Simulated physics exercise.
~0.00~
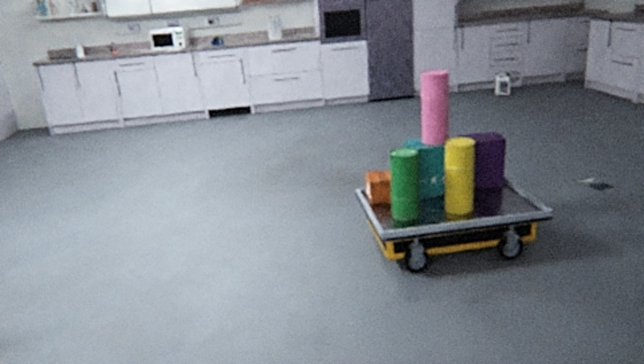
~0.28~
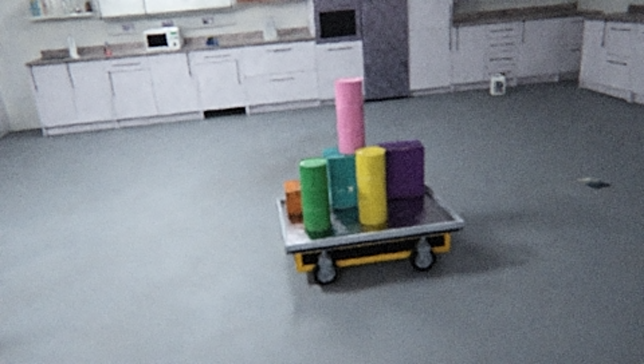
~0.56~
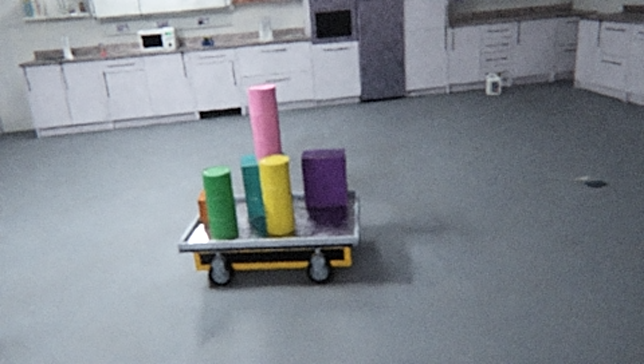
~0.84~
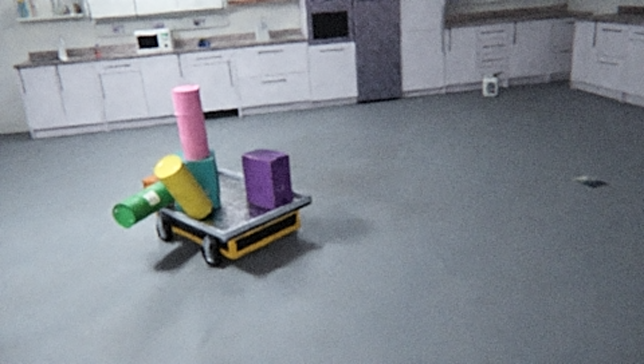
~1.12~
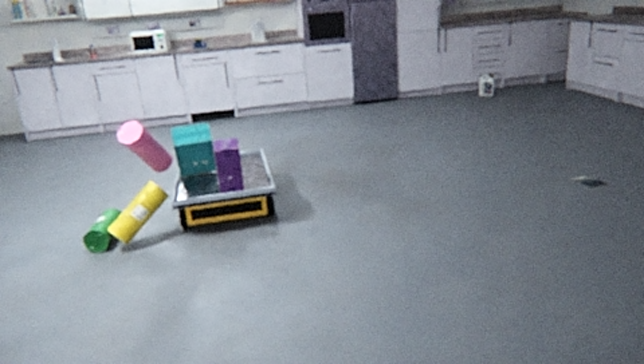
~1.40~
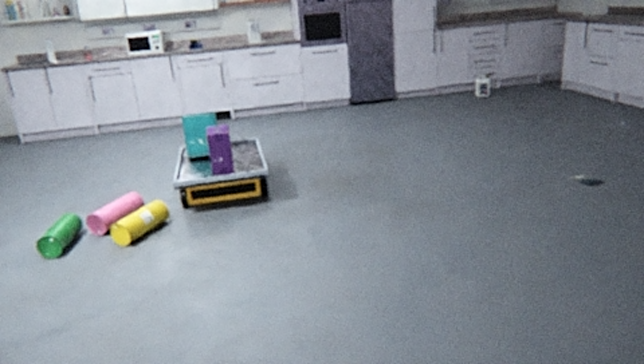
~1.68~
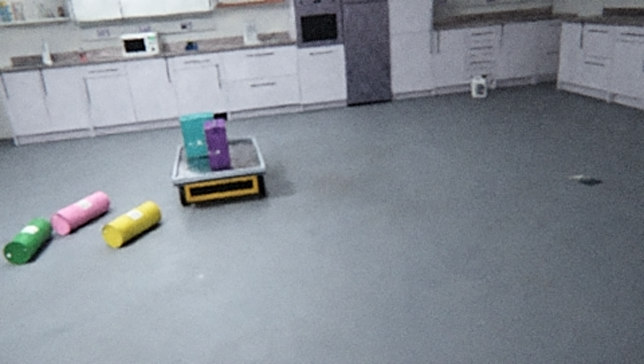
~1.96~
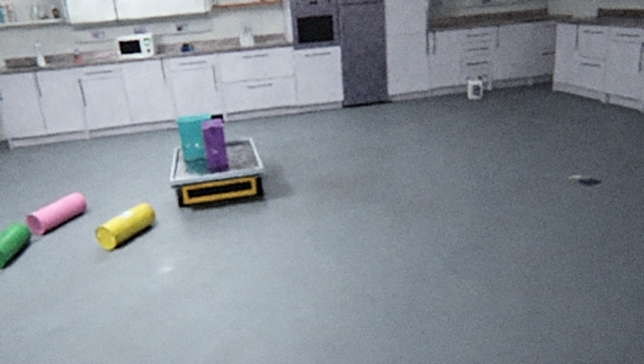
A flat cart carrying coloured blocks and cylinders rolled left across the floor and swung around, tipping off the green, yellow and pink cylinders, which rolled away to the left as it came to rest with the purple and turquoise boxes still upright.
